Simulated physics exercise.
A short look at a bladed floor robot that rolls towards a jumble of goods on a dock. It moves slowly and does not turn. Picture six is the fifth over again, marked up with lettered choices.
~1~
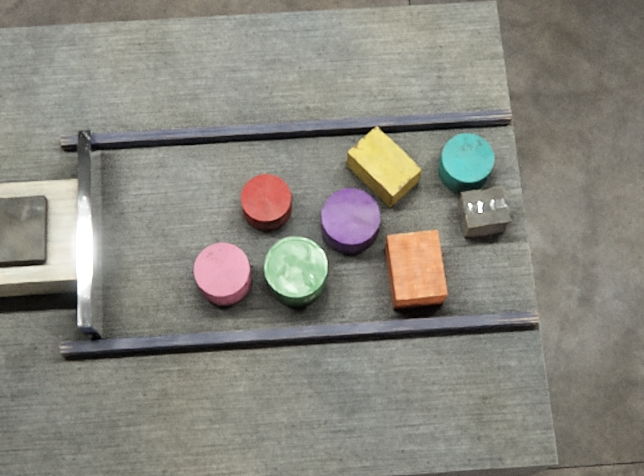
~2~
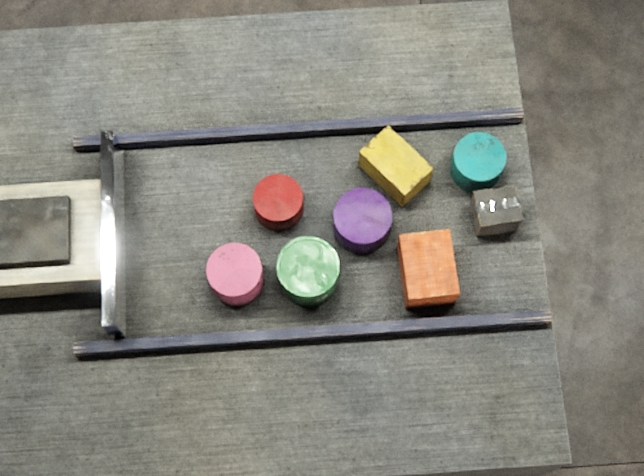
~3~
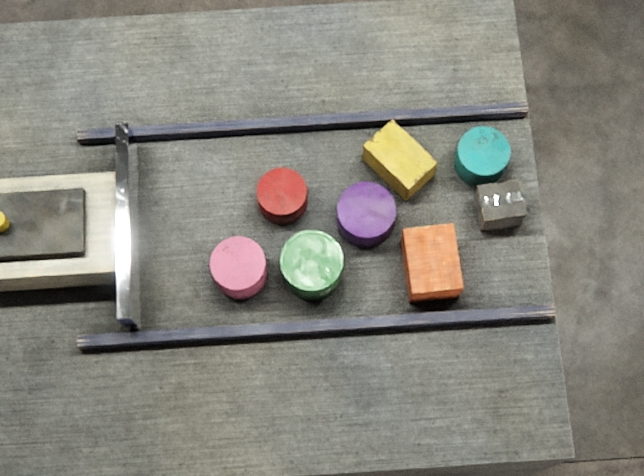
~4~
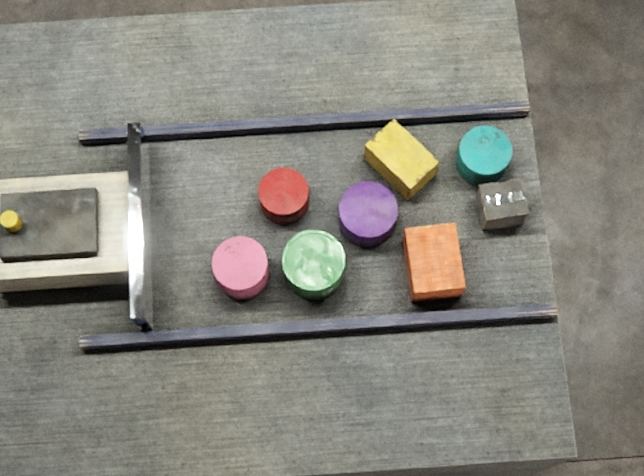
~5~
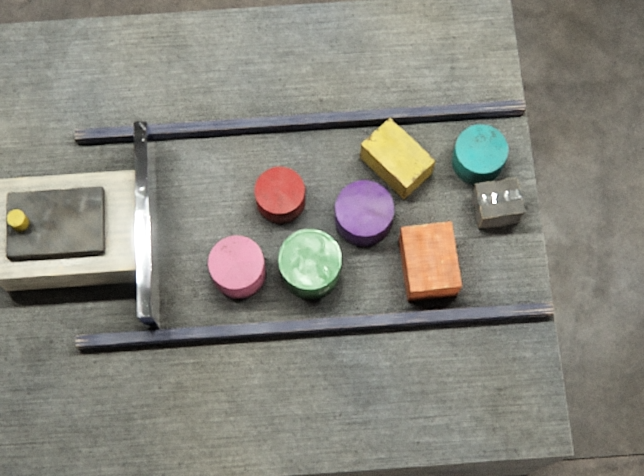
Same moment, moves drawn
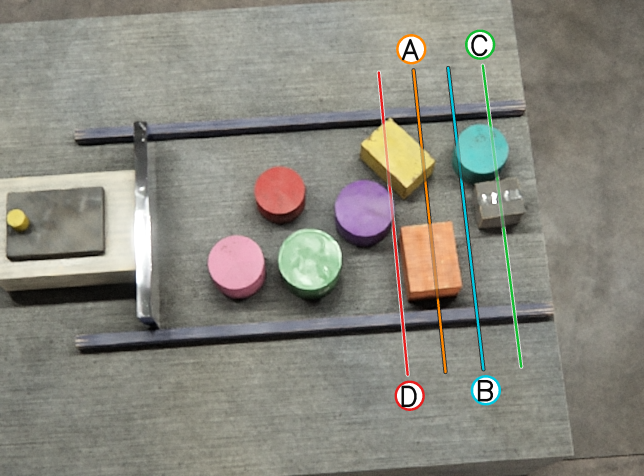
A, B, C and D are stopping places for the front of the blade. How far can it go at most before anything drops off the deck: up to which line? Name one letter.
The farthest safe stop is D.
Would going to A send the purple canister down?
No.
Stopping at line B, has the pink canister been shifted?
Yes.
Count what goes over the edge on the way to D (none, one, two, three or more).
The count is none.
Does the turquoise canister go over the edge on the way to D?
No.
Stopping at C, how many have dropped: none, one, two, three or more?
By then, three or more.
On the marked copy, A at (429, 214); B at (465, 212); C at (501, 210); D at (393, 217).
With D. Early on, robot (154, 215); green pail (330, 265); pink canister (272, 265).
Further on, robot (244, 209); orange crate (469, 260); green pail (417, 279).
At the end, robot (311, 205); grey parcel (517, 188); orange crate (523, 250); nothing has fallen.
As for the rest, A drops the grey parcel; B drops the orange crate, turquoise canister and grey parcel; C drops the orange crate, turquoise canister, pink canister, grey parcel and purple canister.
